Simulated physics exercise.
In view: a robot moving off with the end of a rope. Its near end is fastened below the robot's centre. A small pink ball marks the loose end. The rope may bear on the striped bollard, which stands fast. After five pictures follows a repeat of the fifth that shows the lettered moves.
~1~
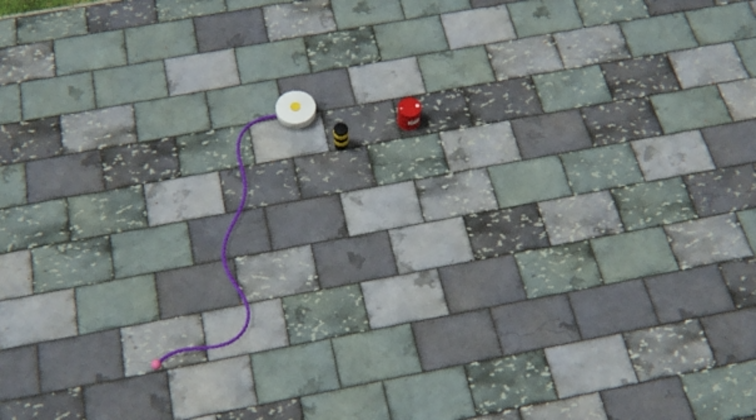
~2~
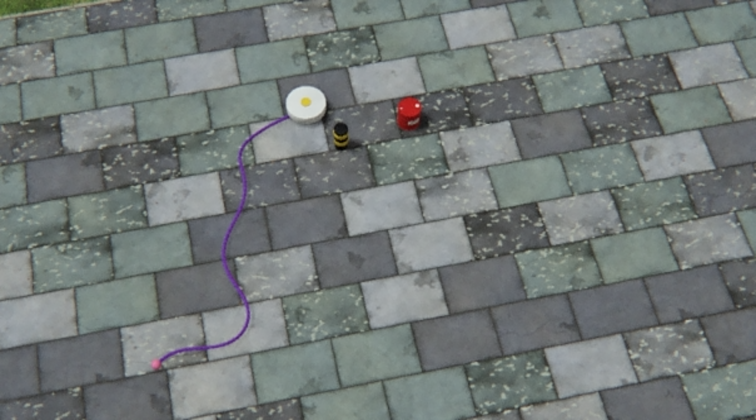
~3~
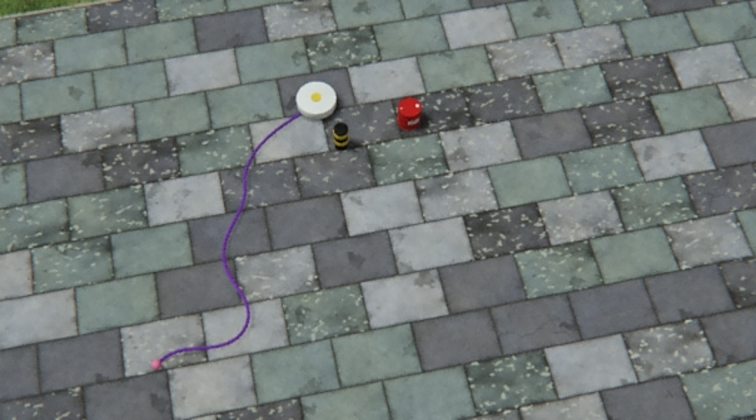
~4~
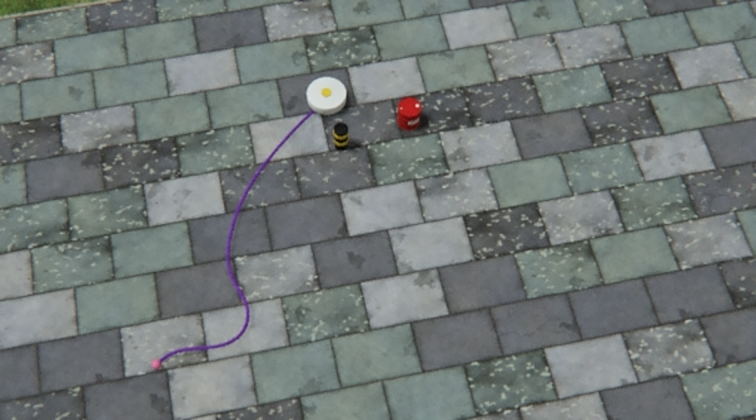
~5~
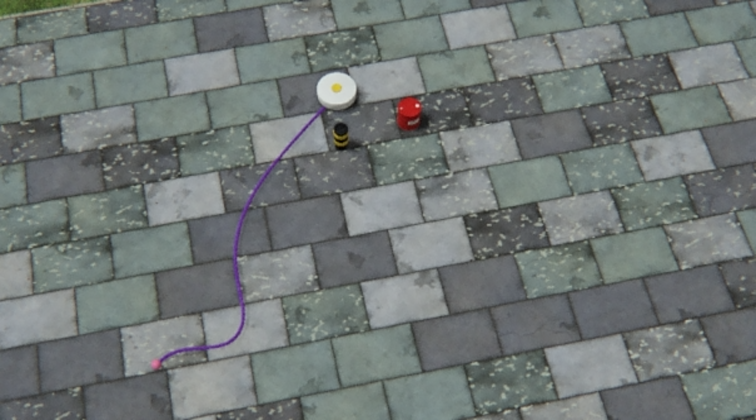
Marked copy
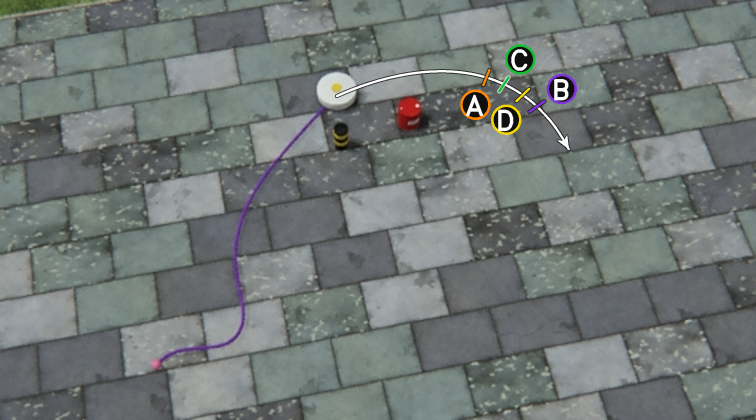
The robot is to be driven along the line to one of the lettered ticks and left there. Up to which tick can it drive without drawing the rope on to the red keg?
Up to mark A.
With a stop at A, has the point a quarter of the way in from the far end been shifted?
By then, yes.
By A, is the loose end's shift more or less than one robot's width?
By then, more.
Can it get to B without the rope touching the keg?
No.
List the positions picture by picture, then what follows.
In the first frame, robot (296, 111); free end (156, 365); red keg (409, 114).
In the second frame, robot (306, 106); free end (156, 365).
In the third frame, robot (316, 101); bollard (341, 137).
In the fourth frame, robot (327, 97); red keg (409, 114).
In the fifth frame, robot (337, 92); free end (156, 365); red keg (409, 114); bollard (341, 137).
On the marked copy, A at (486, 77); B at (537, 107); C at (504, 84); D at (523, 95); the route from (337, 96) via (471, 74) to (569, 149).
With A. Early on, robot (387, 74), middle of the rope (275, 208), free end (166, 358).
Further on, robot (441, 67), middle of the rope (307, 178), free end (200, 324).
At the end, robot (487, 73), middle of the rope (327, 152), free end (222, 293); only the bollard has been touched, if anything.
As for the rest, B brings the rope against the keg; C brings the rope against the keg; D brings the rope against the keg.
